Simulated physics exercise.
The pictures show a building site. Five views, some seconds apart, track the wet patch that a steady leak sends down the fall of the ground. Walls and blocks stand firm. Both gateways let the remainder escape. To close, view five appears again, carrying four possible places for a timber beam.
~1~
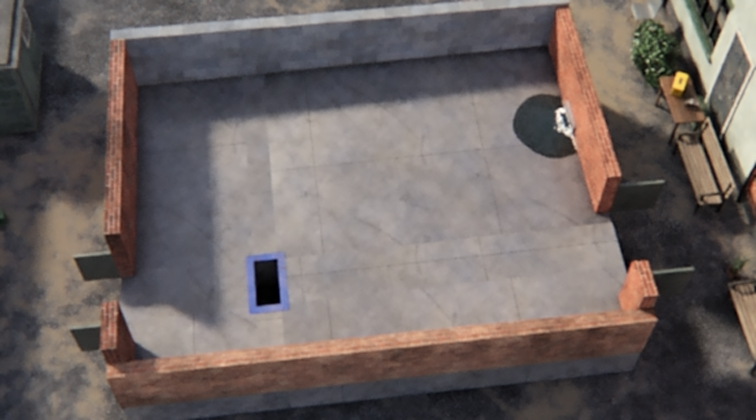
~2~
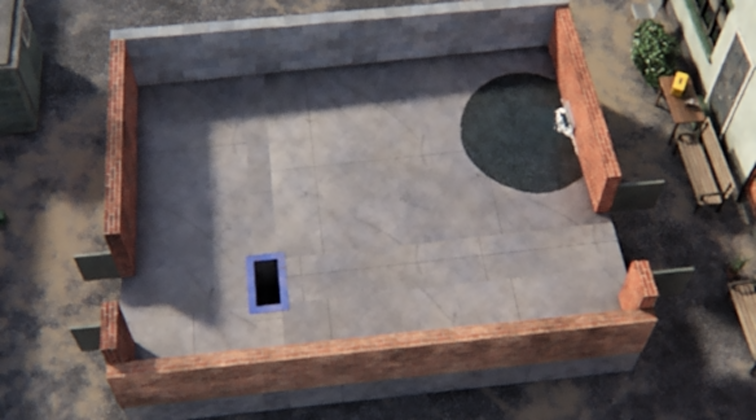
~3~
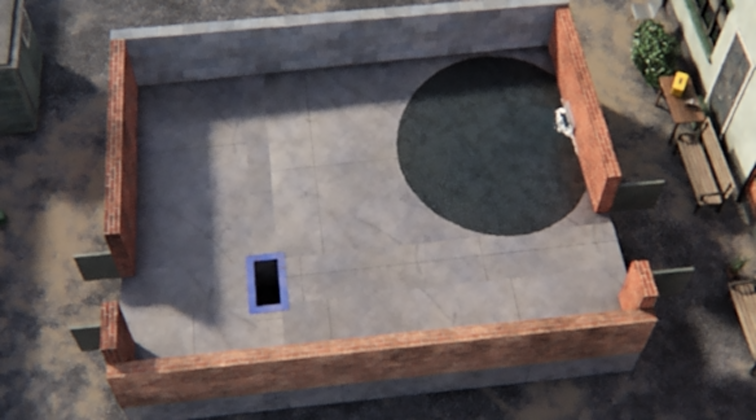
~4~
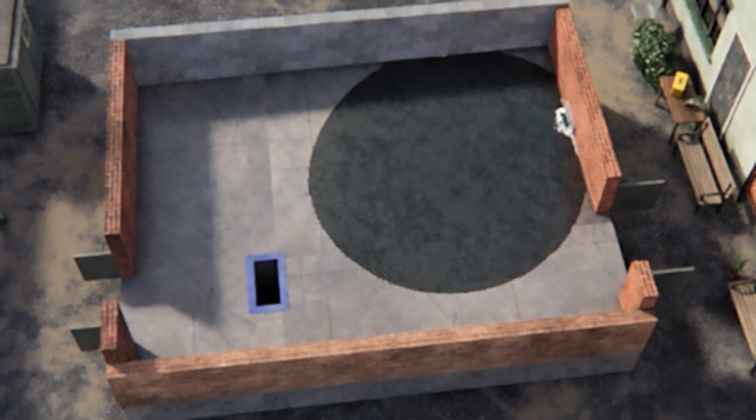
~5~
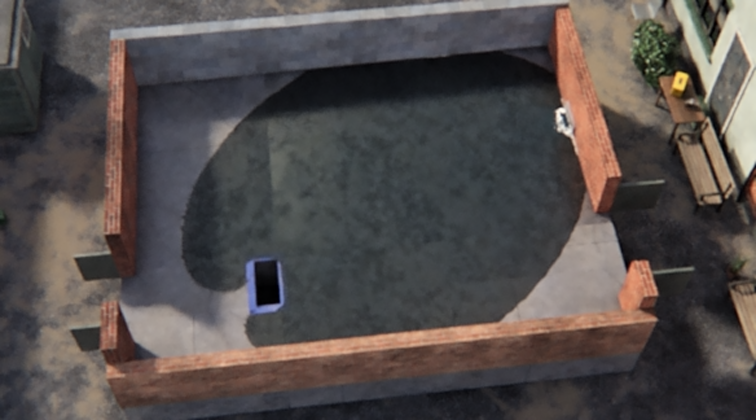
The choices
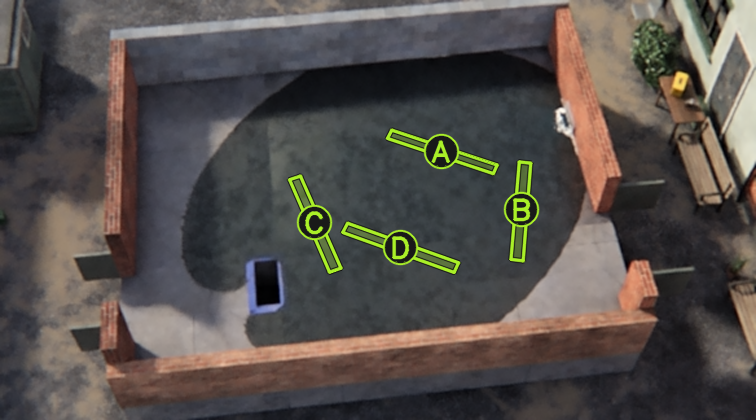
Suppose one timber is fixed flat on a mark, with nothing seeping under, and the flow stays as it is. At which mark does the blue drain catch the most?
Spot B does it best.
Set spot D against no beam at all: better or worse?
Worse.
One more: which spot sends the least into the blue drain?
That is spot C.
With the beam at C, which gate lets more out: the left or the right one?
The left gate.
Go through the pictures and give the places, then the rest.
Outfall at (571, 119); blue drain at (267, 283); open gate at (135, 308); open gate at (607, 254); water covers 2 % of the ground and shows as far out as (523, 107); blue drain still dry.
Water covers 9 % of the ground and shows as far out as (472, 152); blue drain still dry.
Water covers 20 % of the ground and shows as far out as (400, 149); blue drain still dry.
Water covers 39 % of the ground and shows as far out as (334, 234); blue drain still dry.
Water covers 66 % of the ground and shows as far out as (203, 280); blue drain taking water.
On the marked copy, A from (389, 134) to (495, 169); B from (517, 260) to (525, 162); C from (295, 177) to (335, 270); D from (345, 227) to (456, 267).
With A, about 14 % of the stream runs into the blue drain, about 86 % out by the gates.
With B, about 19 % of the stream runs into the blue drain, about 80 % out by the gates.
With C, about 7 % of the stream runs into the blue drain, about 91 % out by the gates.
With D, about 14 % of the stream runs into the blue drain, about 85 % out by the gates.
